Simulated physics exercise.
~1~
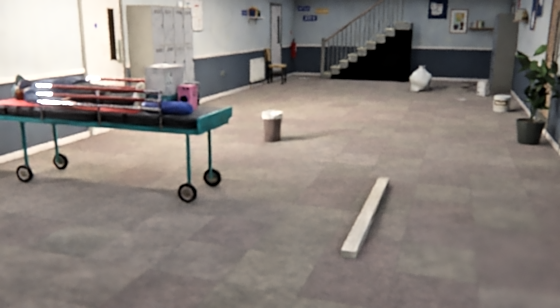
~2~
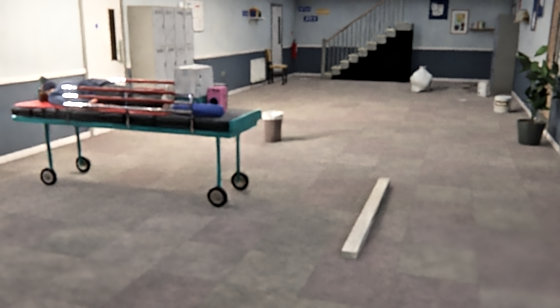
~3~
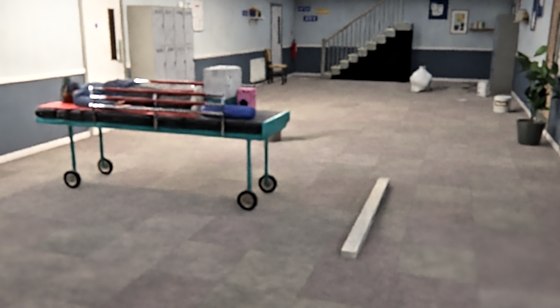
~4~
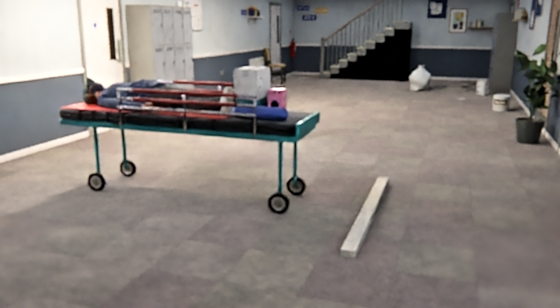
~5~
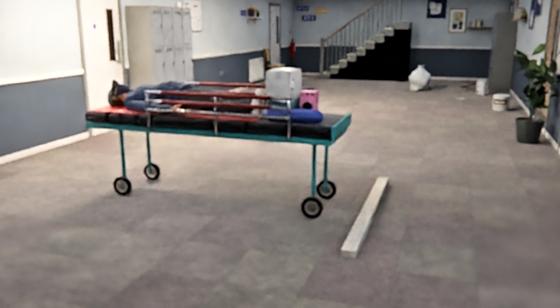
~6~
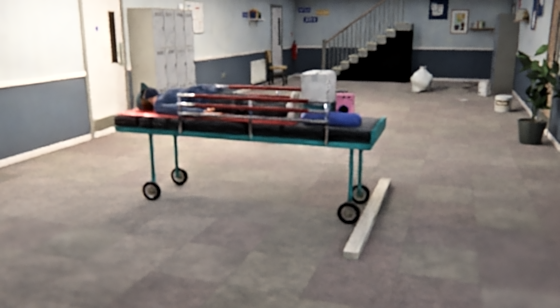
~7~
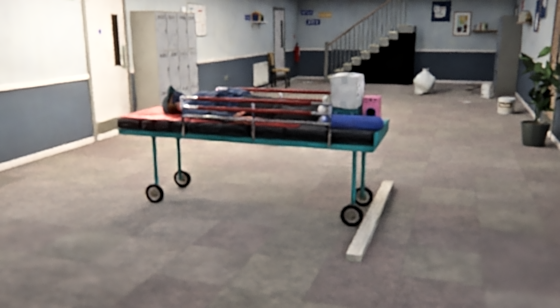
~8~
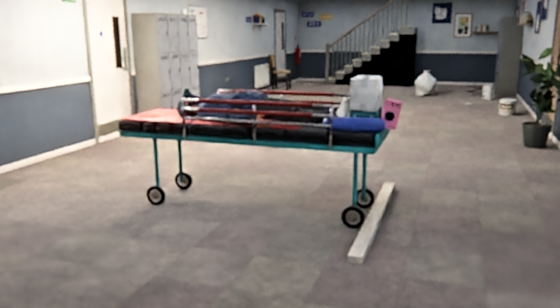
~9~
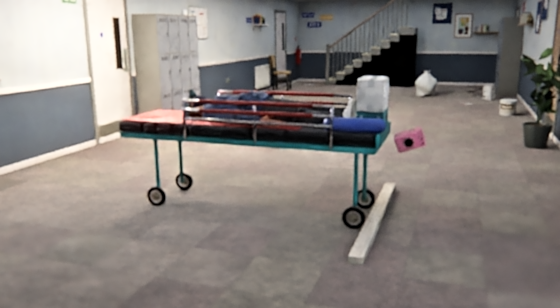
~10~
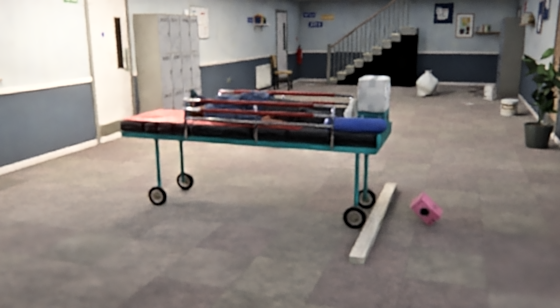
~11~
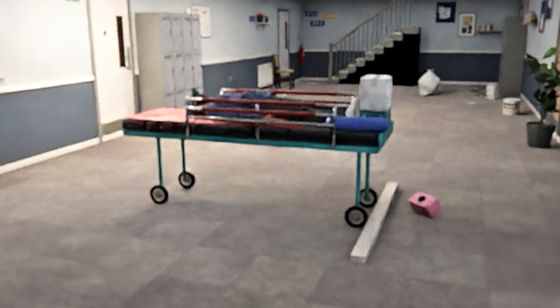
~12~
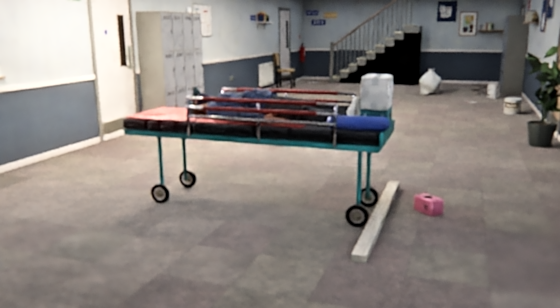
Limp person lying on a wheeled stretcher rolling right, stopping abruptly at a floor sill, the pink box tumbling off beyond it.
